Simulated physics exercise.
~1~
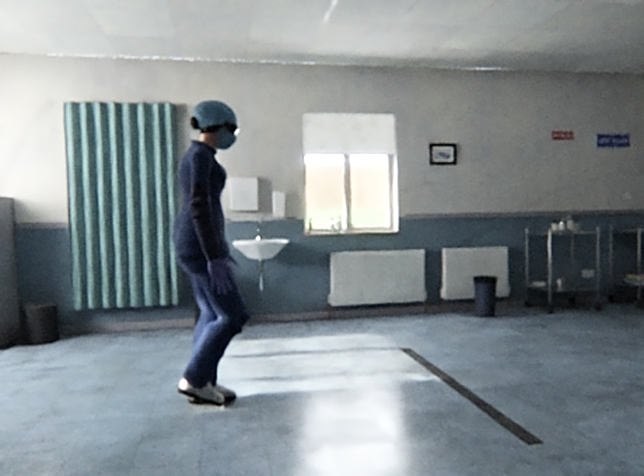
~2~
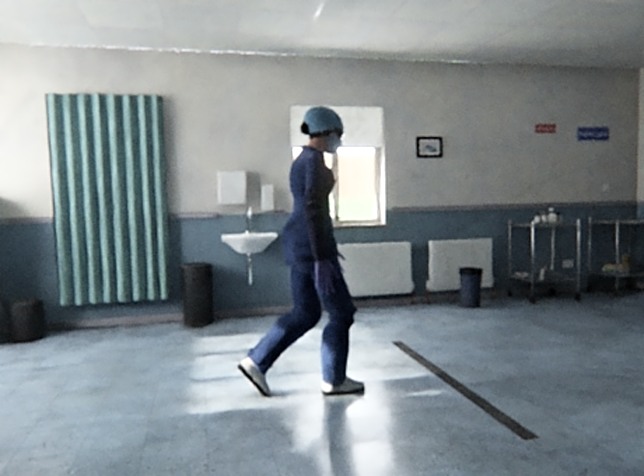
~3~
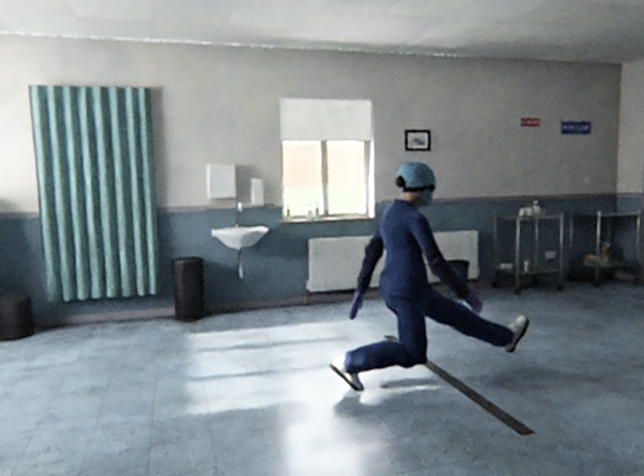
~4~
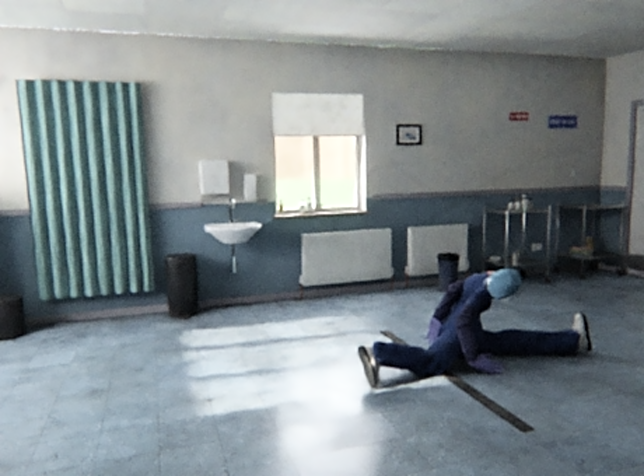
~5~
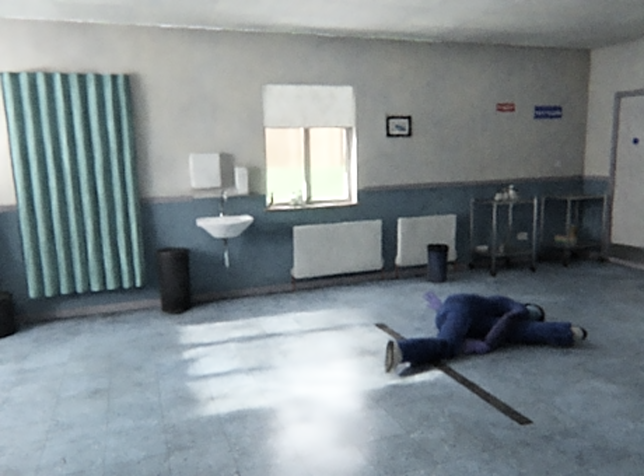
Person in dark blue scrubs, cap and mask walking right across a tiled room, slipping into a split and crumpling across a black floor strip.
